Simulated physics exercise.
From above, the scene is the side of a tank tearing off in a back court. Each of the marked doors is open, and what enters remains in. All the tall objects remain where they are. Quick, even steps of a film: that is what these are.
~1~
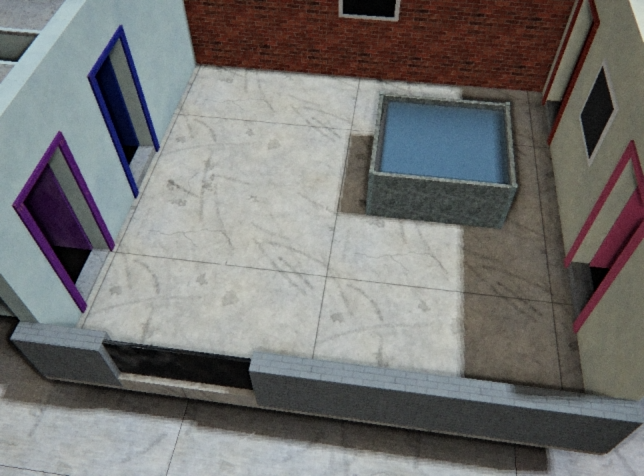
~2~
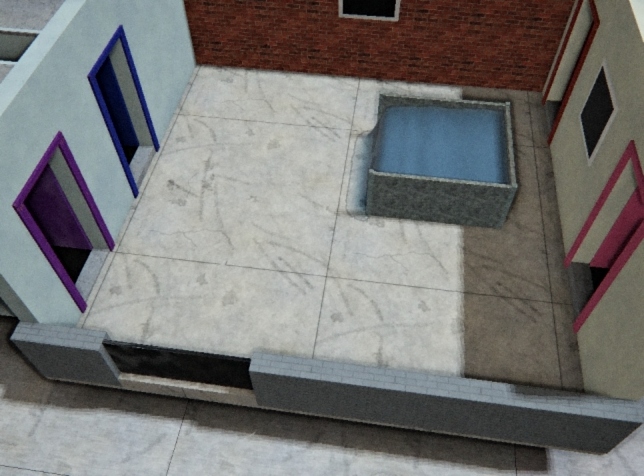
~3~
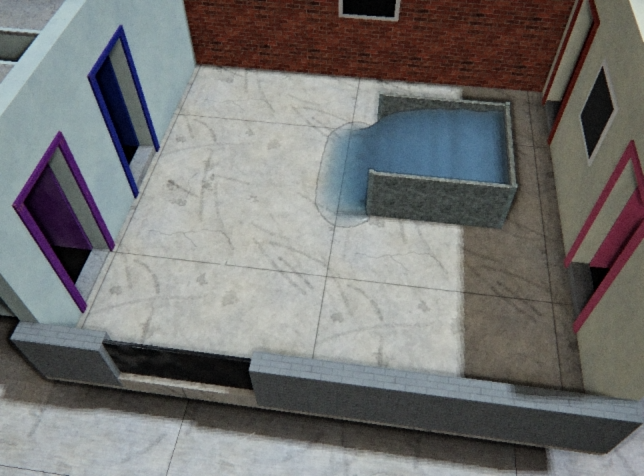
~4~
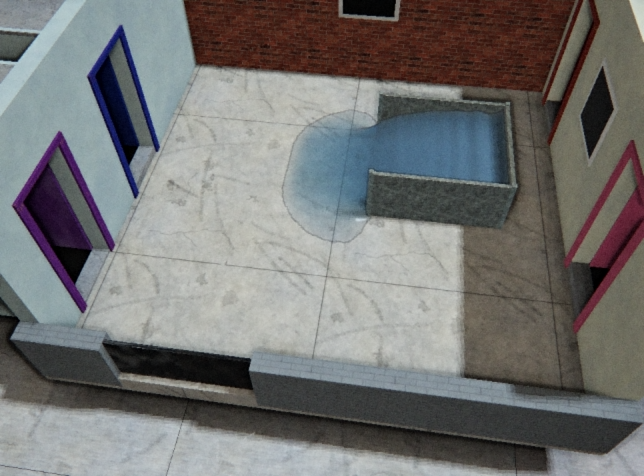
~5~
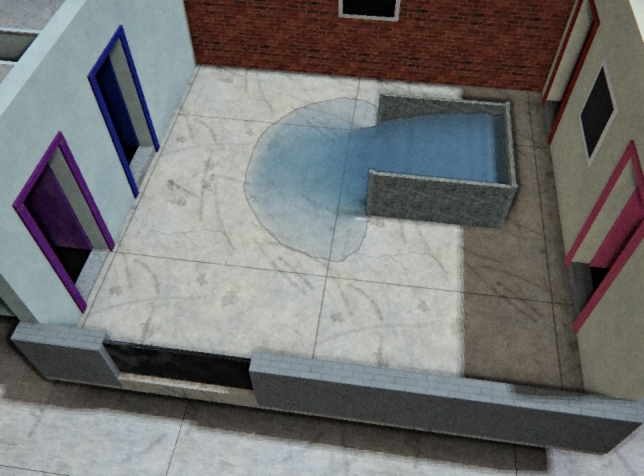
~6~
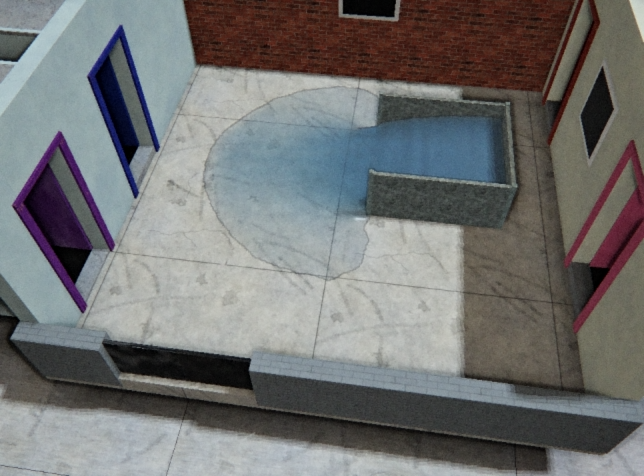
At first an open stone tank of blue water stands whole and still in a walled court with coloured doorways. Then its left side gives way and water pours out through the gap, spreading leftward across the pale floor in a widening, rounded sheet that covers much of the middle.
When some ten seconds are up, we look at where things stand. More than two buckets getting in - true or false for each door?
Blue door: True; red door: False; pink door: False; purple door: True.
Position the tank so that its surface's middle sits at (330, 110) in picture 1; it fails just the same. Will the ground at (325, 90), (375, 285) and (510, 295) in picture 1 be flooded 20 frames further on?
As listed: Reached, untouched, untouched.
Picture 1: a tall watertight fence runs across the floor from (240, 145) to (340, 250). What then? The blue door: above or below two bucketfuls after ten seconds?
Door by door: Blue misses the mark.
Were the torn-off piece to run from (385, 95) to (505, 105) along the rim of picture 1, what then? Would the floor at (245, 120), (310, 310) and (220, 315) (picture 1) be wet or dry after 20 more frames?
In turn: Inundated, then untouched, then untouched.
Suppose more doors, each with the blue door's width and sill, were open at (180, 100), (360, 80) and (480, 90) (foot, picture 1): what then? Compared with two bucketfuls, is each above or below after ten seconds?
Crosses the line; stays below the line; stays below the line.
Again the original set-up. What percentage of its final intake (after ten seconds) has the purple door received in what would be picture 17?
I get 10 per cent.
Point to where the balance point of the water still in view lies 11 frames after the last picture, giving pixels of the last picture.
I'd place it roughly at (284, 163).
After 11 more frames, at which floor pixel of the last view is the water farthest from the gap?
I'd point to (65, 352).
A moment on, water covers 45 % of the floor; the blue door over two buckets in, the red door not reached, the pink door not reached, the purple door not reached.
Next, water covers 50 % of the floor; the blue door far over two buckets in, the red door not reached, the pink door not reached, the purple door under two buckets in.
Then, water covers 50 % of the floor; the blue door far over two buckets in, the red door not reached, the pink door not reached, the purple door over two buckets in.
Later, water covers 90 % of the floor; the blue door far over two buckets in, the red door wet at the sill, nothing in, the pink door not reached, the purple door far over two buckets in.
In the end, water covers 100 % of the floor; the blue door far over two buckets in, the red door wet at the sill, nothing in, the pink door wet at the sill, nothing in, the purple door far over two buckets in.
